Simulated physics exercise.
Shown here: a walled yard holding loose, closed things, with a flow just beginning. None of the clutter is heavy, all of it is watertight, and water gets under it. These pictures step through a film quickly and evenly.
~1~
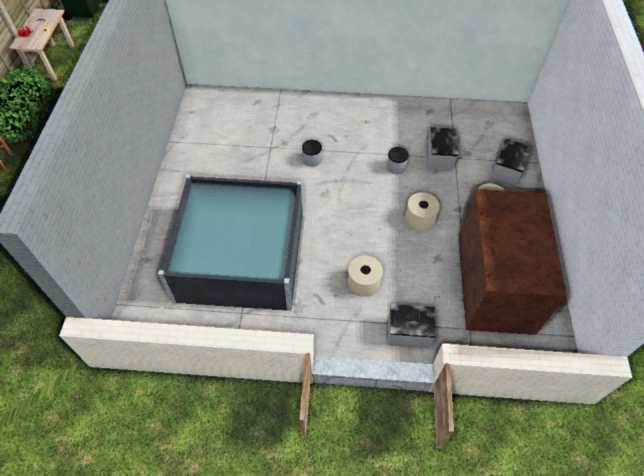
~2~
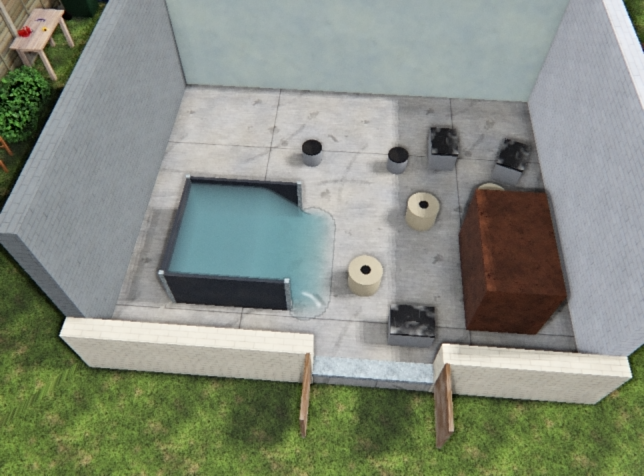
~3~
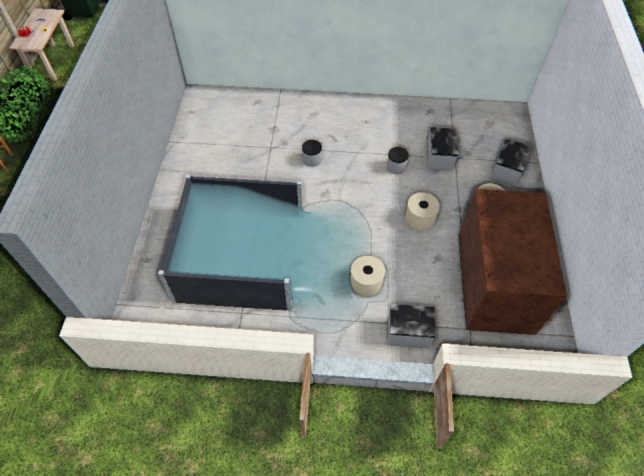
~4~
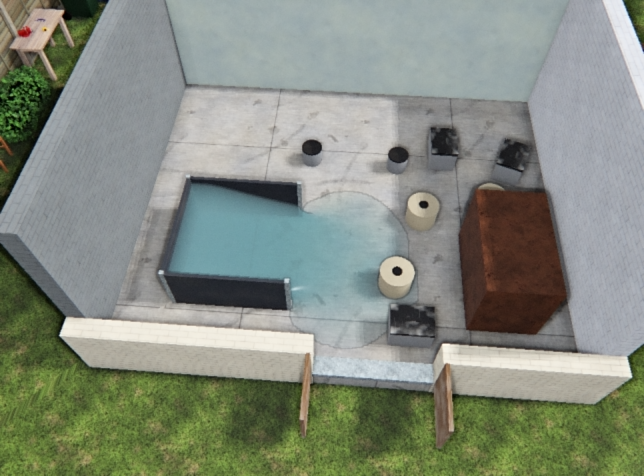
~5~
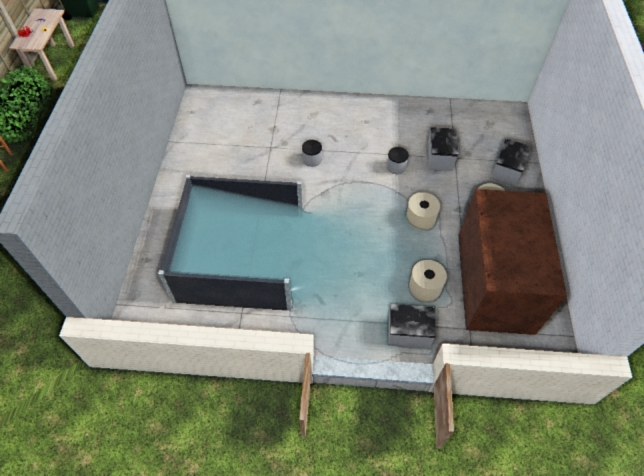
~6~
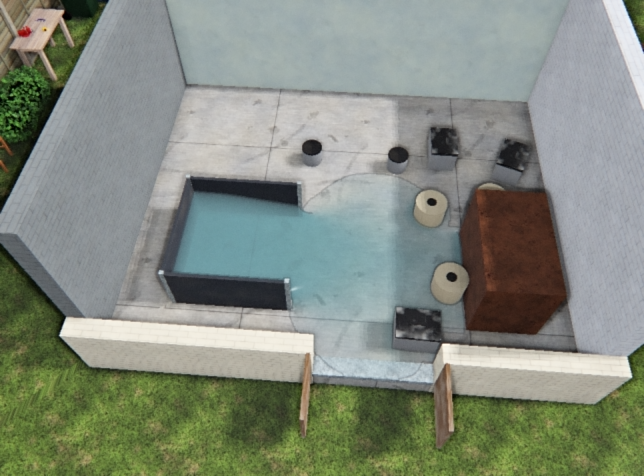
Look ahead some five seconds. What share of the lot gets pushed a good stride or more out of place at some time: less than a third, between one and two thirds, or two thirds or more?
Two thirds or more.
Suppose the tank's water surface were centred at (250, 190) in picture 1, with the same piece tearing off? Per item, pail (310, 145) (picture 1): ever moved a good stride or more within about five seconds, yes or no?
My call: It fell short.
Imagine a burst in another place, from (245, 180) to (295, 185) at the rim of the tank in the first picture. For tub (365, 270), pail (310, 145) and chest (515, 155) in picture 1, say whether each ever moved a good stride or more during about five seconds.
The first: Fell short; the second: Went past that; the third: Went past that.
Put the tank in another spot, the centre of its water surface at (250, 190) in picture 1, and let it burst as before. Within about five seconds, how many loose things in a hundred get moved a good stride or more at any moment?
Around 90 in a hundred.
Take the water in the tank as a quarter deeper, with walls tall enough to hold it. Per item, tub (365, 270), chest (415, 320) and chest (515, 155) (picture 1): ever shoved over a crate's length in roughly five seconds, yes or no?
Taking them as listed, the first did it, the second did it and the third did it.
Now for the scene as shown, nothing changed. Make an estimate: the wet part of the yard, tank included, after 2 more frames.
I make it 35 per cent.
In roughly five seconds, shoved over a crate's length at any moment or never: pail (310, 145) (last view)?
Note - displacement: Not the full distance.
A moment on, 2 of 8 are well off their spots; 3 afloat.
Next, 6 of 8 are well off their spots; 5 afloat.
Later, 7 of 8 are well off their spots; 7 afloat.
In the end, 6 of 8 are well off their spots, and 7 have been at some point; 6 afloat.
